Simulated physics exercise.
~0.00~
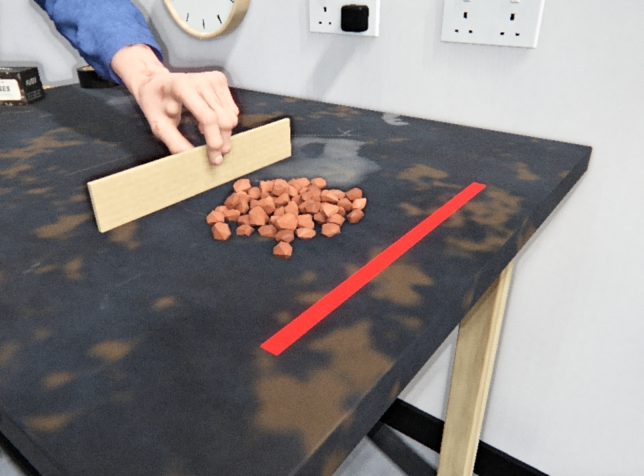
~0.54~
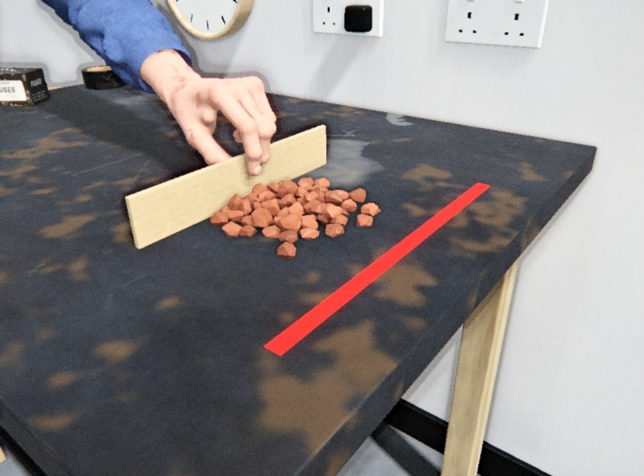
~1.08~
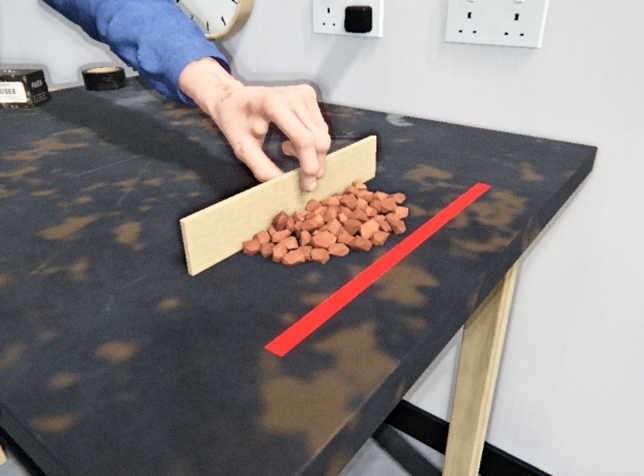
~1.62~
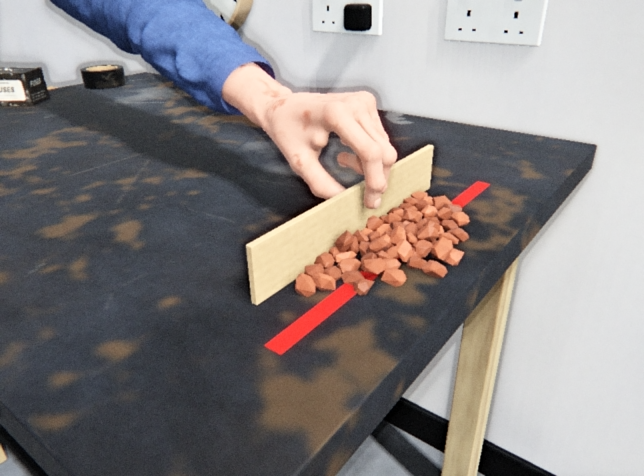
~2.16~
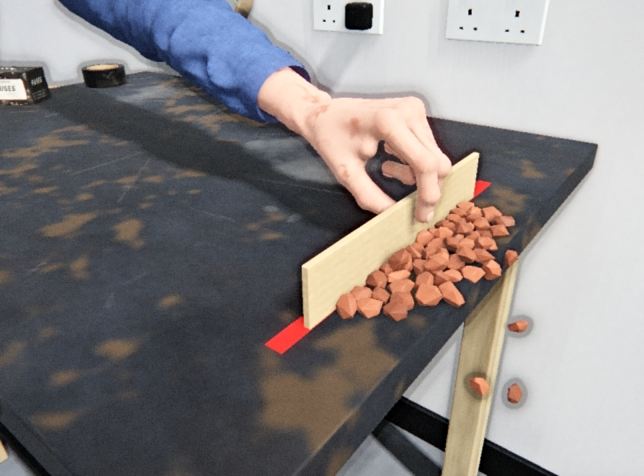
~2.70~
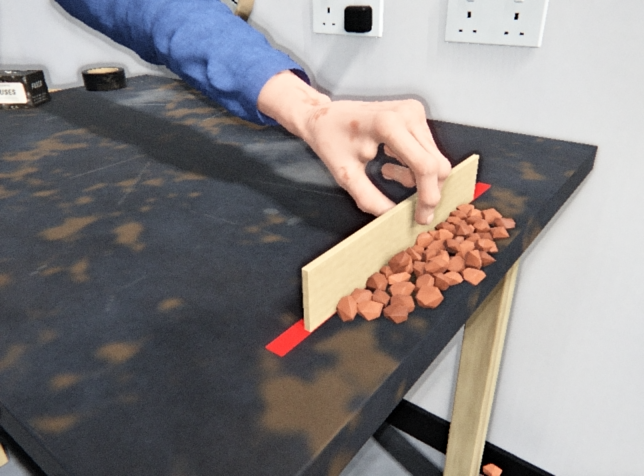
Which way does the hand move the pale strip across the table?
The hand moves the pale strip to the right, towards the red tape and the edge of the table.
